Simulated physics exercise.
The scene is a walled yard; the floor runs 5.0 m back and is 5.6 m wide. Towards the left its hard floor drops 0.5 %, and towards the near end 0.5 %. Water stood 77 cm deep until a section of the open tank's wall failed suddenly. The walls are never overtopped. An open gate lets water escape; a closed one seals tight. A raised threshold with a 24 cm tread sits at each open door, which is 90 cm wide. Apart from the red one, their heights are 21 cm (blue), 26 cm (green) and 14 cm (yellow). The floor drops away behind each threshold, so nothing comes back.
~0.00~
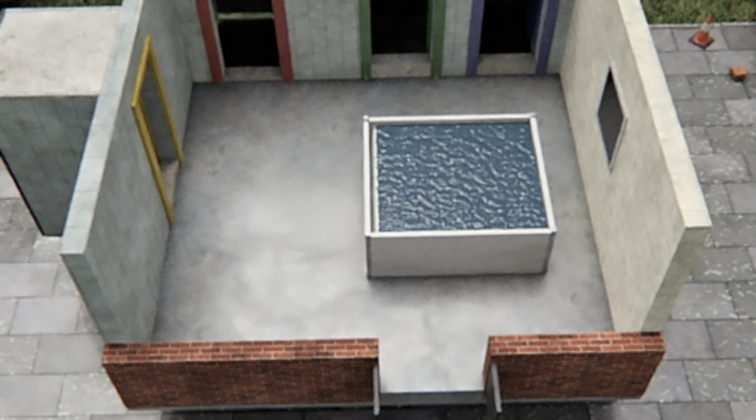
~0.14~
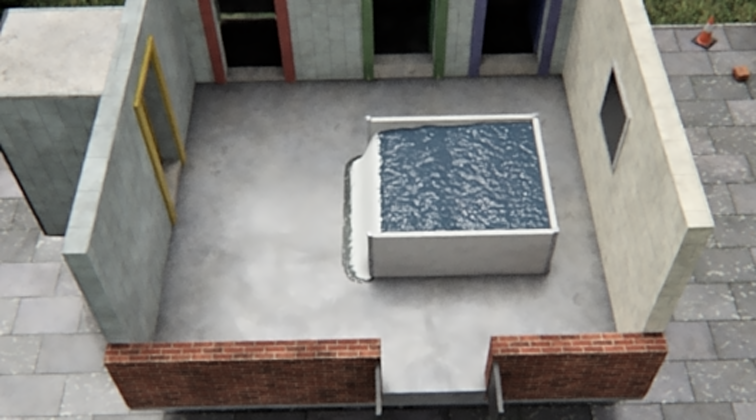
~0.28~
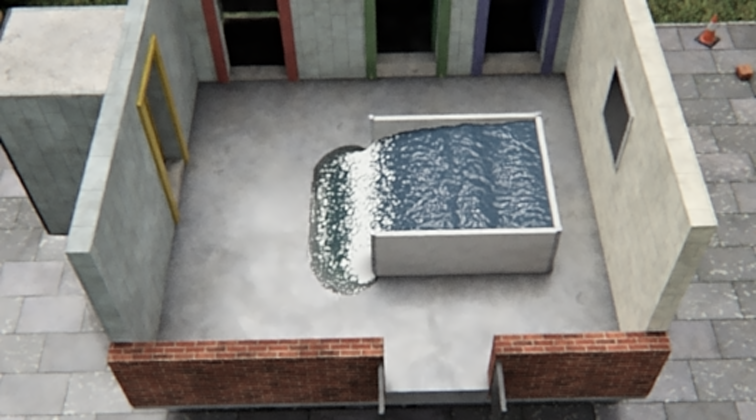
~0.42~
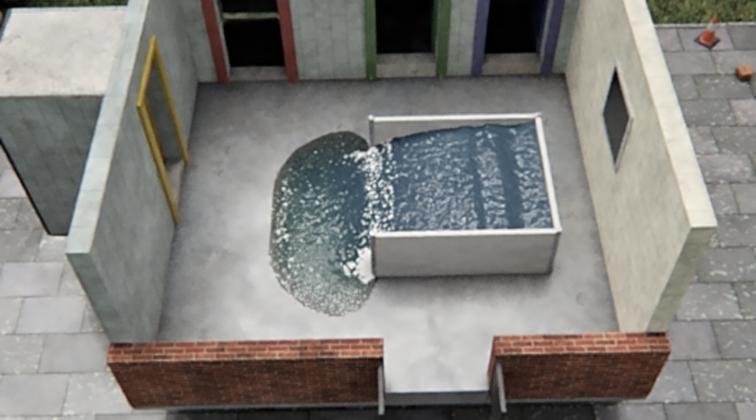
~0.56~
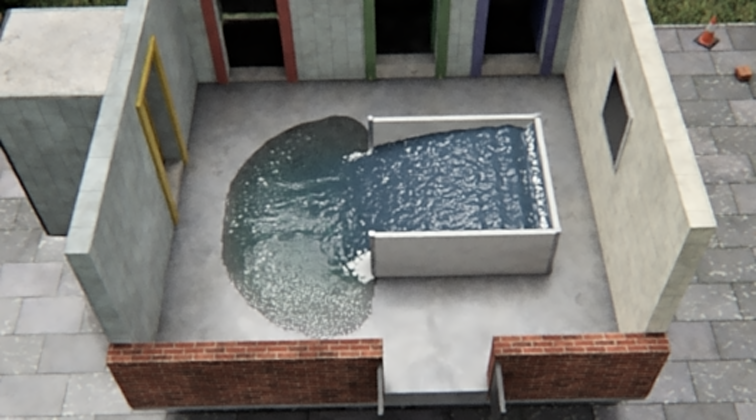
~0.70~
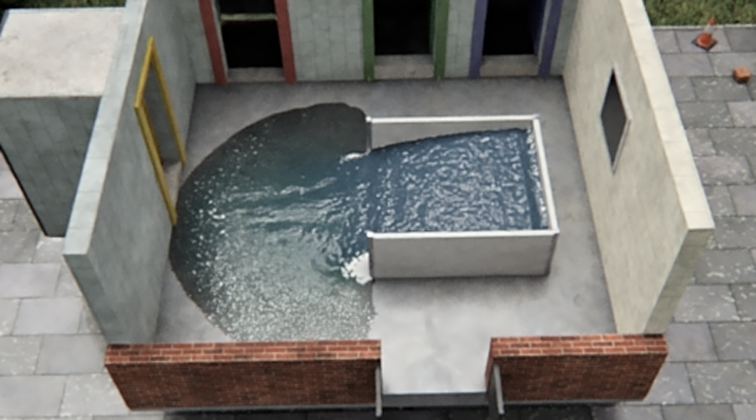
Walled concrete yard with an open tank of water, its left side giving way and water pouring out, fanning leftward across the floor.
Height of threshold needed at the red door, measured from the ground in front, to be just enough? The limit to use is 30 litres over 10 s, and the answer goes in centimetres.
Approximately 17 cm.
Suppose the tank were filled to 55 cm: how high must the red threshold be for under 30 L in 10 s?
12.5 cm.
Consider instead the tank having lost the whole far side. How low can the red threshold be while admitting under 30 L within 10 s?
If so: Around 11.5 cm.
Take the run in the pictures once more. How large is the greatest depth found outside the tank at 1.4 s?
I'd put it near 44 cm.
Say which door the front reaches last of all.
Door: Blue.
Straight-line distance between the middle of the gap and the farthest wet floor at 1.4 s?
Roughly 3.6 metres.
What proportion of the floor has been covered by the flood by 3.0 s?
Some 55 per cent is wet.
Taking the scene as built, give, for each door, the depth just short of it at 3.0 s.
In cm: Red 19, blue 0, green 0, yellow 28.
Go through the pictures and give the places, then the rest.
The first frame shows the open tank at (454, 176) is whole and still, 77 cm deep; the red door at (245, 29) is dry.
In the second frame, the gap is at (372, 204), the front 0.3 m out at (353, 272); the back of the open tank holds 77 cm.
In the third frame, the front is at (315, 230), 0.8 m from the gap at (375, 204); 1.5 m2 of floor is wet, 77 cm left at the back.
In the fourth frame, the front is at (277, 258), 1.3 m from the gap at (375, 206); 3.0 m2 of floor is wet, 76 cm left at the back.
In the fifth frame, water pours out at (375, 207) and has run 1.9 m, to (228, 233); about 8 cm deep outside, 67 cm at the back.
In the sixth frame, water pours out at (373, 208) and has run 2.6 m, to (175, 246); about 7 cm deep outside, 64 cm at the back; the red door at (248, 31), 3.2 m from the gap, is still 0.9 m from the nearest water.
After 1.4 s water covers 45 % of the floor, deepest (44 cm) near (185, 243); 3 cm at the red door, 0 litres in over its 7 cm threshold.
After 3.0 s water covers 55 % of the floor, deepest (34 cm) near (149, 380); 19 cm at the red door, 50 litres in over its 7 cm threshold.
After 10.0 s water covers 95 % of the floor, deepest (14 cm) near (451, 154); 7 cm at the red door, 208 litres in over its 7 cm threshold.
At the red door as built, the water arrived by 1.2 s and peaked near 20 cm at 2.6 s.
Run again over the same 10 s with other heights there, 45 litres in over 15.5 cm, 11 litres over 21 cm. The limit of 30 litres is kept from about 17 cm up.
